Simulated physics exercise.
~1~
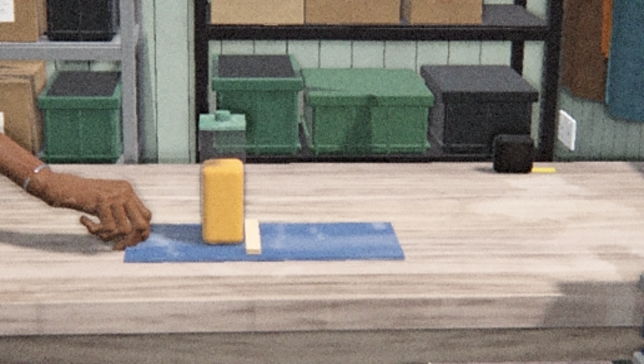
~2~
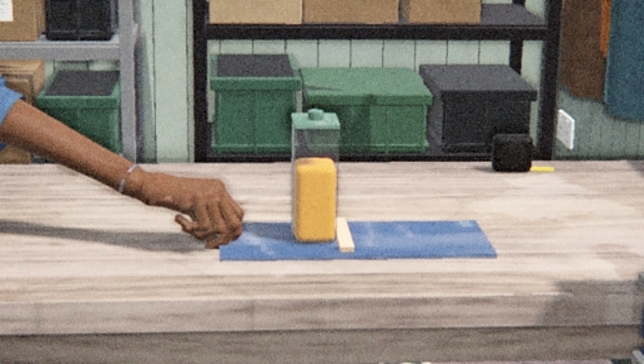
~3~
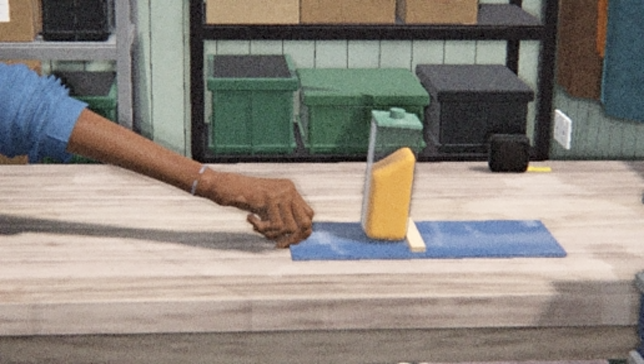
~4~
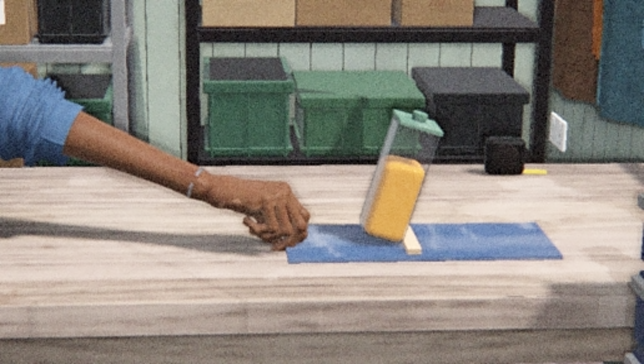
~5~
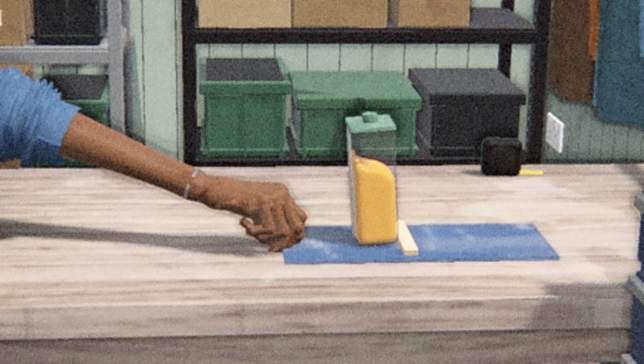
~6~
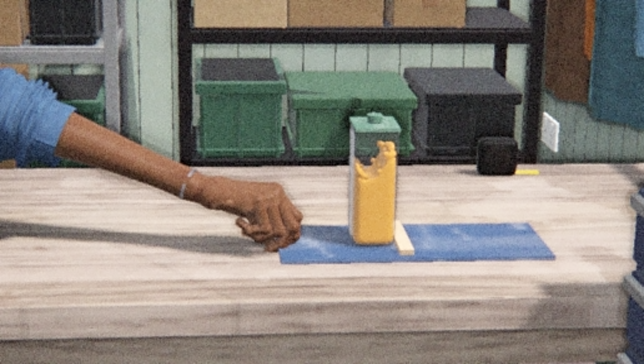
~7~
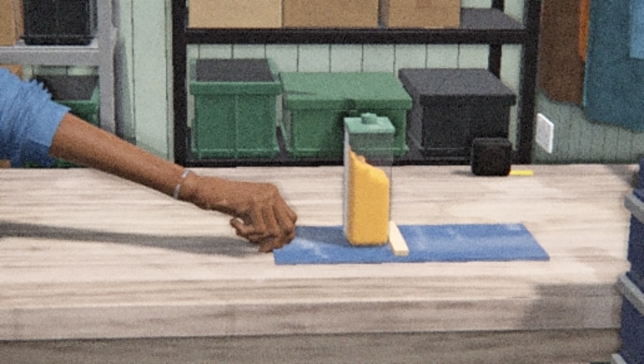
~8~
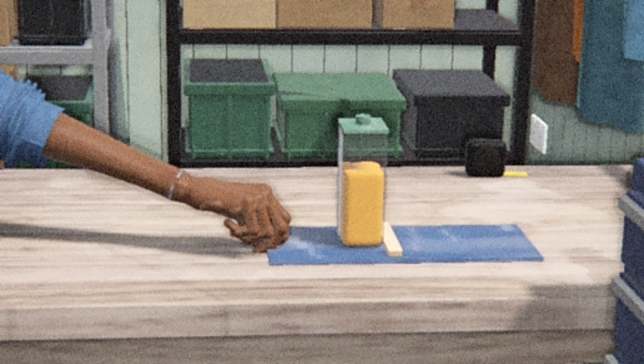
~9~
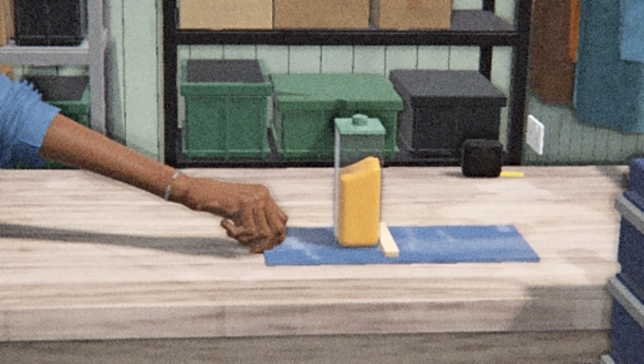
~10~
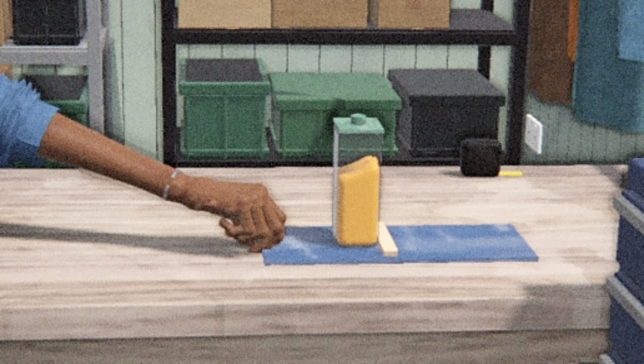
Clear canister of orange juice riding a hand-pushed blue board rightward, tipping right as it stops, then rocking back upright, juice sloshing.
